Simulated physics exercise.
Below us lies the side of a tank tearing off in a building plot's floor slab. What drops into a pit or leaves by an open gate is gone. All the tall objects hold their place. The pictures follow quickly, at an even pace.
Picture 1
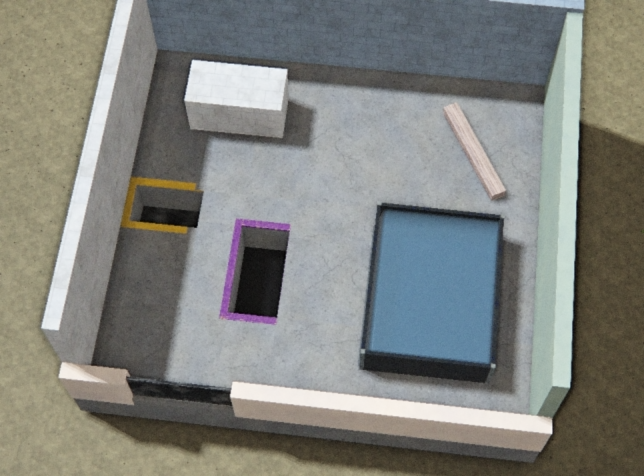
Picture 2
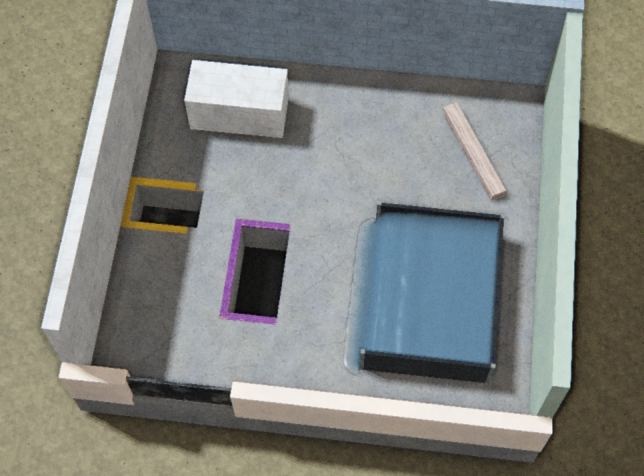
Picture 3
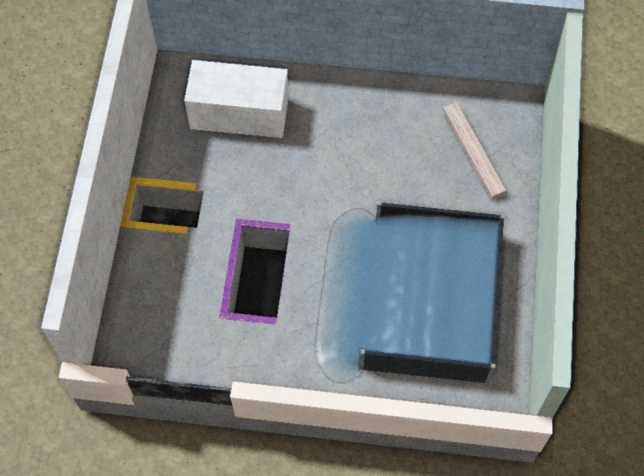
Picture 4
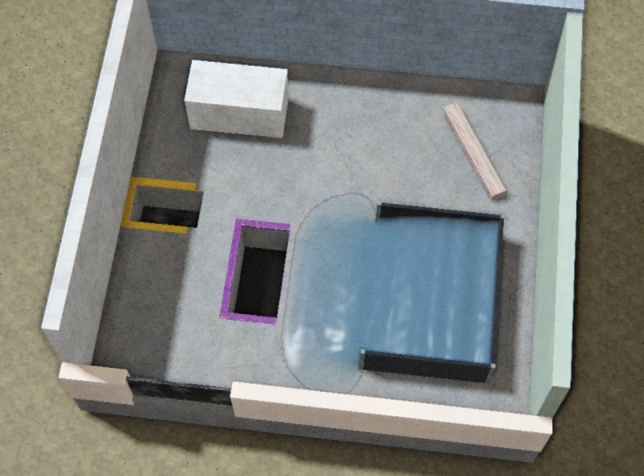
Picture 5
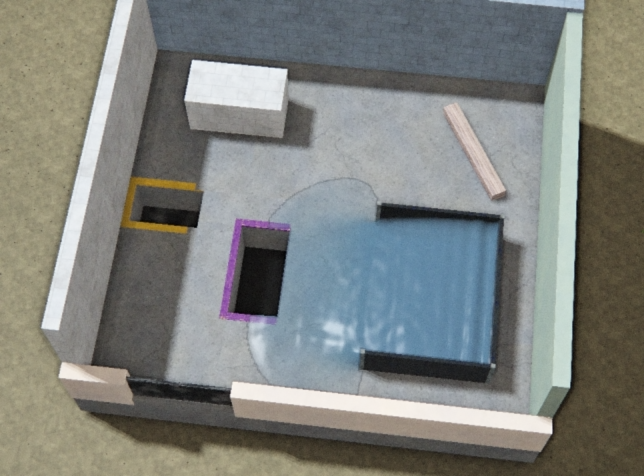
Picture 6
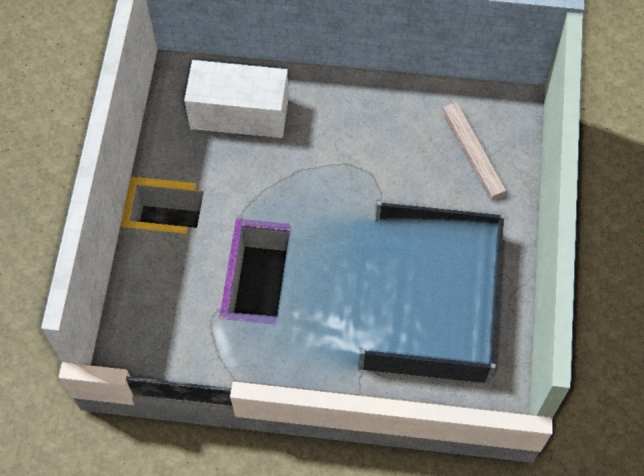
Water pours from the open left side of a dark-edged tank and fans out leftward across the grey floor, reaching the purple-edged pit and spreading past its upper and lower ends, while the white block and pale plank stay still.
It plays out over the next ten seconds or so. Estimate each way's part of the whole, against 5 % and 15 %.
The gate takes not even 5 %; the purple pit takes above 15 %; the yellow pit takes above 15 %.
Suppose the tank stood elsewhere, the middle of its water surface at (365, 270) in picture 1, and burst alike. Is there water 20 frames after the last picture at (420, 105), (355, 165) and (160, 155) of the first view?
In turn: Not flooded, dry, awash.
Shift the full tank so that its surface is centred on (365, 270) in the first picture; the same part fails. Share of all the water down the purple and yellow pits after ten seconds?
In per cent: Purple 70, yellow 15.
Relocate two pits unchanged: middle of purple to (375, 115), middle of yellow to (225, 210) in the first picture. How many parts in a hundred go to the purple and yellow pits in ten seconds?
Per cent: Purple 12, yellow 40.
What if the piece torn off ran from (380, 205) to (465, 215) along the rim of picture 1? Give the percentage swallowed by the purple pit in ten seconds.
In per cent: Purple 6.
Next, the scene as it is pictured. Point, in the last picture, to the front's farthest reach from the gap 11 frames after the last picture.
Close to (147, 104).
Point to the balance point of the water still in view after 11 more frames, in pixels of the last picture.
Around (324, 296).
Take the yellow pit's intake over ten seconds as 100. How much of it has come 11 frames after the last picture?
Close to 5 %.
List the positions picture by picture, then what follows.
The first frame shows still water in the tank at (434, 285).
In the second frame, the front is at (354, 368), out from the gap at (372, 288).
In the third frame, water pours out at (372, 289) and has run to (341, 378).
In the fourth frame, the front is at (316, 386), out from the gap at (372, 290).
In the fifth frame, water pours out at (372, 290) and has run to (274, 382).
In the sixth frame, the front is at (224, 354), out from the gap at (372, 290).
A moment on, water covers 40 % of the floor; the gate 0 %, the purple pit 16 %, the yellow pit 0 %.
Next, water covers 45 % of the floor; the gate 0 %, the purple pit 30 %, the yellow pit 1 %.
Then, water covers 50 % of the floor; the gate 0 %, the purple pit 41 %, the yellow pit 5 %.
Later, water covers 55 % of the floor; the gate 0 %, the purple pit 49 %, the yellow pit 16 %.
In the end, water covers 65 % of the floor; the gate 0 %, the purple pit 54 %, the yellow pit 24 %.
